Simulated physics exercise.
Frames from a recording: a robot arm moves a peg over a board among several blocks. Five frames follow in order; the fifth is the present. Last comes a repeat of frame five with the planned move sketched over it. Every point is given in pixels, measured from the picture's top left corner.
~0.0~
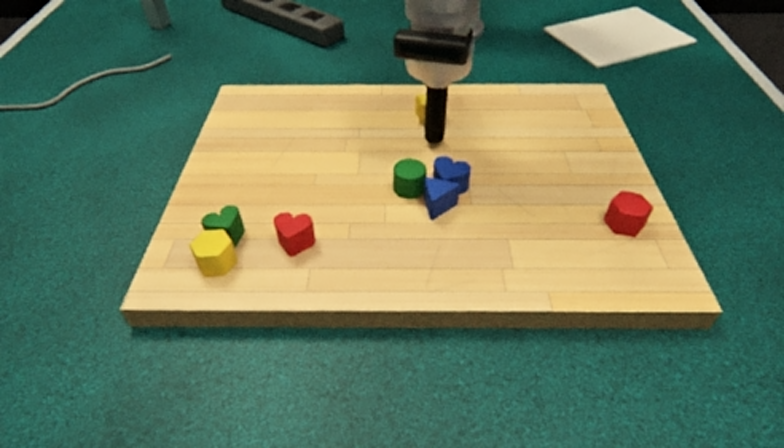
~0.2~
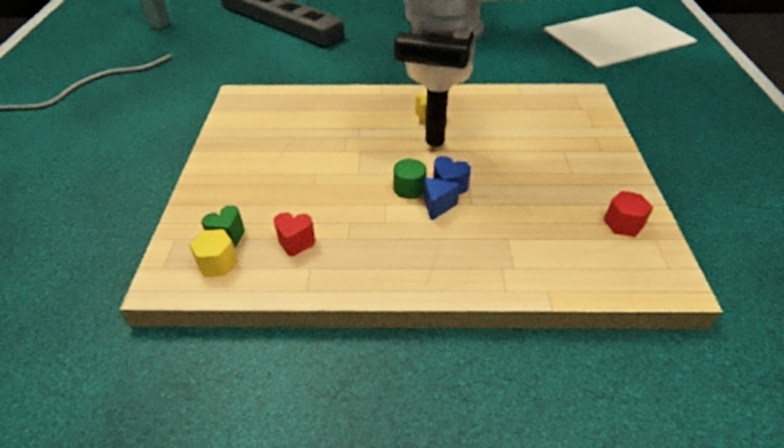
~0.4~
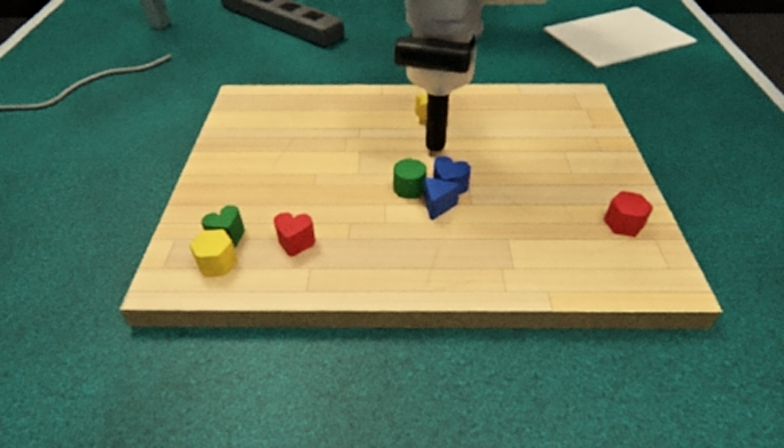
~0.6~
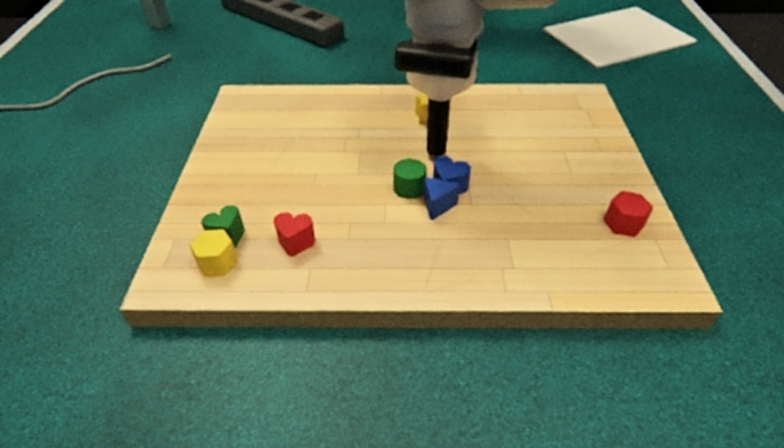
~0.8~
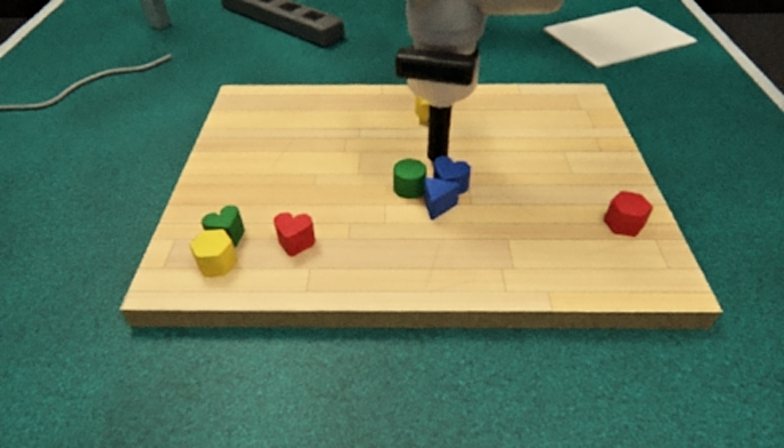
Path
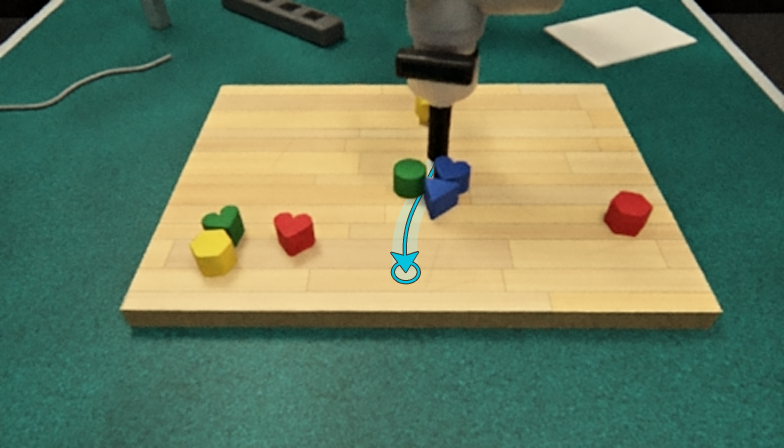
On a wooden board over green cloth, a robot arm inching its black peg toward blue and green blocks, all blocks staying still.
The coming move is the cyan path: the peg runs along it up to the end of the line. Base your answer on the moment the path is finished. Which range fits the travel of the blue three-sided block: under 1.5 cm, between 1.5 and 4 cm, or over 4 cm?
My estimate: In the 1.5 to 4 cm range.
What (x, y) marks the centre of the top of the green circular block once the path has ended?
My estimate: (384, 185).
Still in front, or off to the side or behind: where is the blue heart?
It is no longer ahead.
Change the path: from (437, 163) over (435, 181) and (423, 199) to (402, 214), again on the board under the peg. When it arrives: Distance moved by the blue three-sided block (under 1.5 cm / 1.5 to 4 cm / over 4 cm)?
The 1.5 to 4 cm band.
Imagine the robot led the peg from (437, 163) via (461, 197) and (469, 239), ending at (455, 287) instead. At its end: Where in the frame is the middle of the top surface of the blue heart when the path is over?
Around (498, 233).
Drawn move, from (437, 163) over (413, 210) to (406, 272).
What follows on the original path. One third of the way, peg (421, 188); green circular block (394, 179); blue three-sided block (441, 191); blue heart (454, 175), turned 50° anticlockwise.
Two thirds of the way, peg (407, 223); green circular block (384, 185); blue three-sided block (442, 200), turned 60° anticlockwise; blue heart (454, 175), turned 50° anticlockwise.
At the end, peg (406, 266); green circular block (384, 185); blue three-sided block (442, 200), turned 60° anticlockwise; blue heart (454, 175), turned 50° anticlockwise.
